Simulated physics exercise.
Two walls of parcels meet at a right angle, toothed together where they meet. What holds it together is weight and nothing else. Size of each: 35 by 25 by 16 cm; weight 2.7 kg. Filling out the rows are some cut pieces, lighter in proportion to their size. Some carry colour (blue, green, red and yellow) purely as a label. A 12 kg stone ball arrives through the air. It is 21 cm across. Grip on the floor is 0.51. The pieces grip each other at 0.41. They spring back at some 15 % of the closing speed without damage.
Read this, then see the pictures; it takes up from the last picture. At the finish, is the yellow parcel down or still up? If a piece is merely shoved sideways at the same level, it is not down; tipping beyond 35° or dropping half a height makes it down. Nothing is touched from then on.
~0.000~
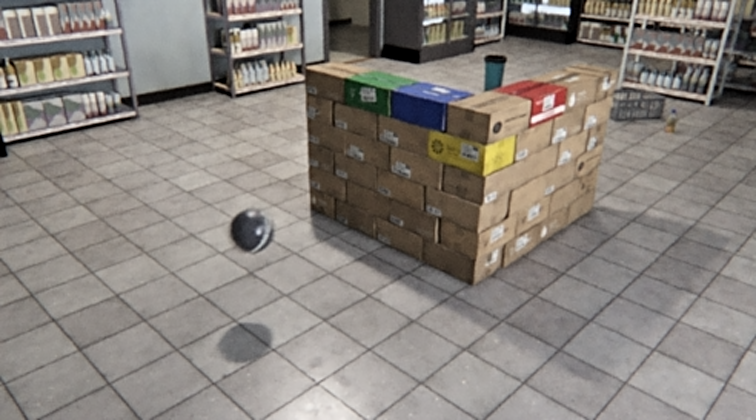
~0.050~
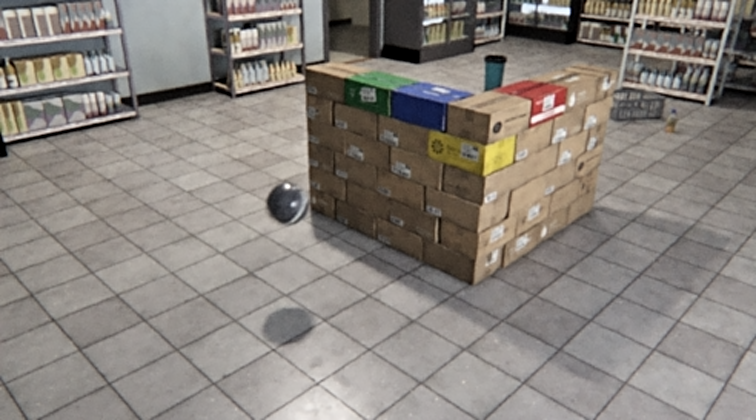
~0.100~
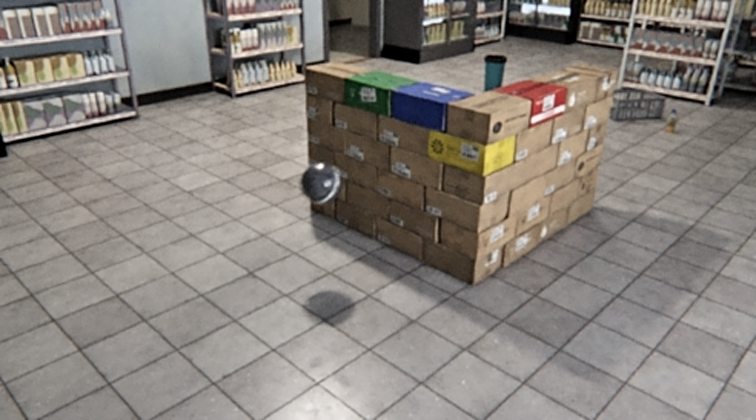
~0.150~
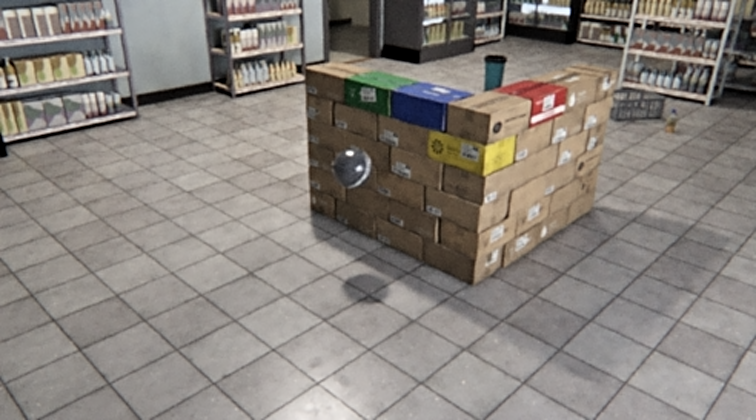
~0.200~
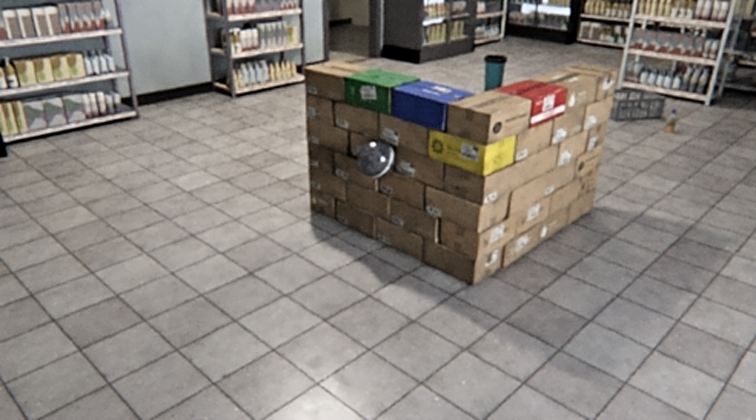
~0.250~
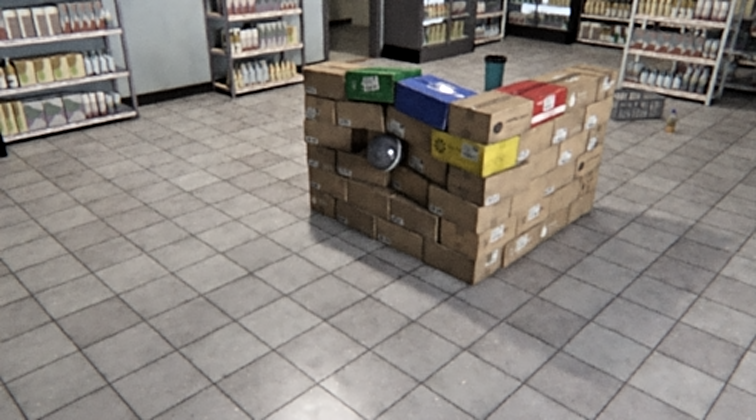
It is still up.
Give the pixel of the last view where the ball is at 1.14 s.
(443, 194), roughly.
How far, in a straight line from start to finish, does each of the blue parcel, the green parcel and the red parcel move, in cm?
Approx. shifts in cm - blue: 90; green: 150; red: 0.
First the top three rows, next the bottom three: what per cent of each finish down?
40% and 10%.
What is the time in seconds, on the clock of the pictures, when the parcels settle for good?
3.5 s, roughly.
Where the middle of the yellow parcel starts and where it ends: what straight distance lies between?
I'd put it at near 2 cm.
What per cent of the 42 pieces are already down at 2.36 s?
By then, 25 per cent.
After 0.40 s, ball still moving; none of the 42 parcels down, 18 disturbed; yellow parcel 26 mm from its place; green parcel 11° from how it stood.
After 1.14 s, ball still moving; 3 of the 42 parcels down; yellow parcel 3° from how it stood; green parcel 19° from how it stood, 11 cm lower.
After 1.78 s, ball still moving; 9 of the 42 parcels down; yellow parcel 27 mm from its place; blue parcel on its side.
After 2.36 s, ball still moving; 11 of the 42 parcels down; yellow parcel 27 mm from its place; blue parcel on its side.
In the end (3.5 s), ball at rest; 11 of the 42 parcels down; yellow parcel 27 mm from its place; green parcel on its side; blue parcel on its side. From the last view, middles, yellow parcel near (467, 145), green parcel near (461, 146).
